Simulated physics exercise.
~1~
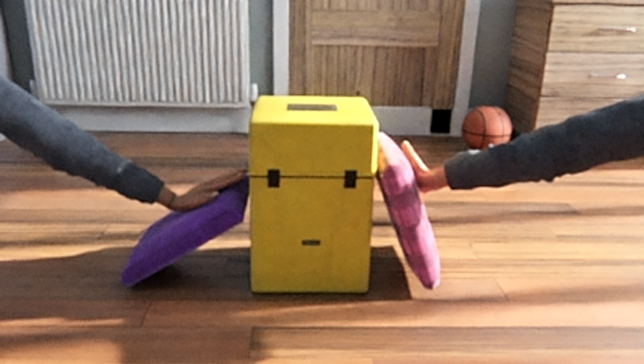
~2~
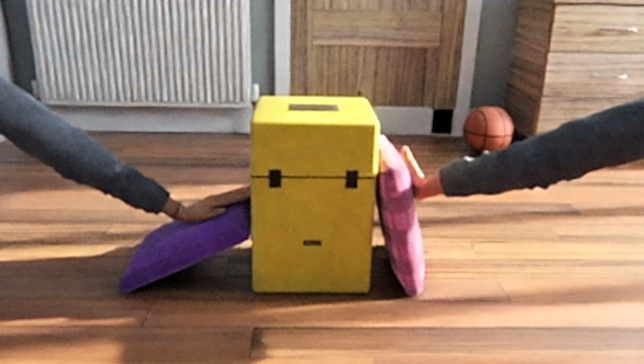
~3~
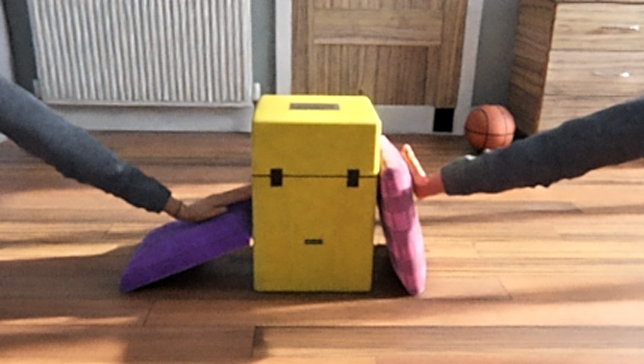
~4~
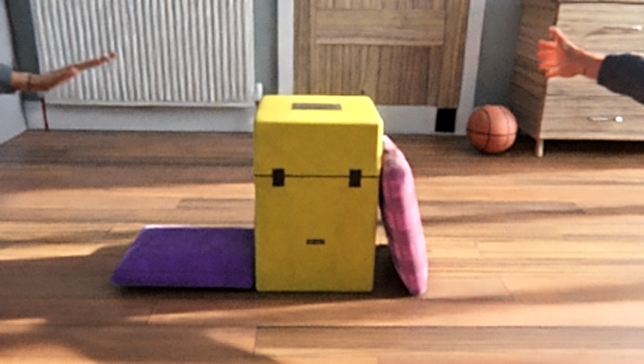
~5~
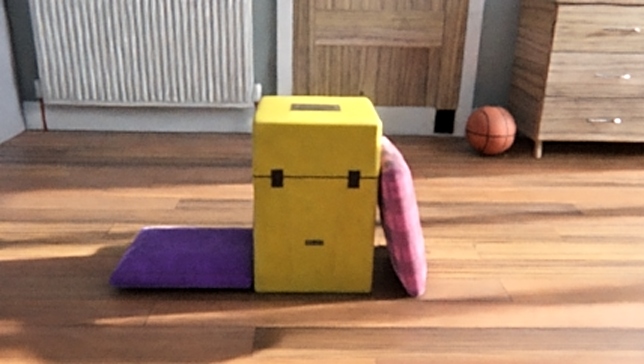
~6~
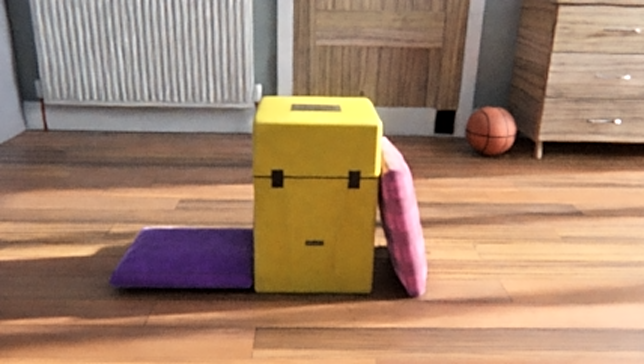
Two hands in dark grey sleeves reach in from either side of a yellow chest on a smooth wooden floor, seen from the front by a slightly swaying camera. They hold a purple cushion slanted against its left side and a pink one against its right, with a radiator, a door, drawers and a basketball behind. The purple cushion slips lower while the pink one shifts slightly left. The hands then let go and draw back out of view. The purple cushion drops flat on the floor, while the pink cushion stays leaning against the unmoved chest.
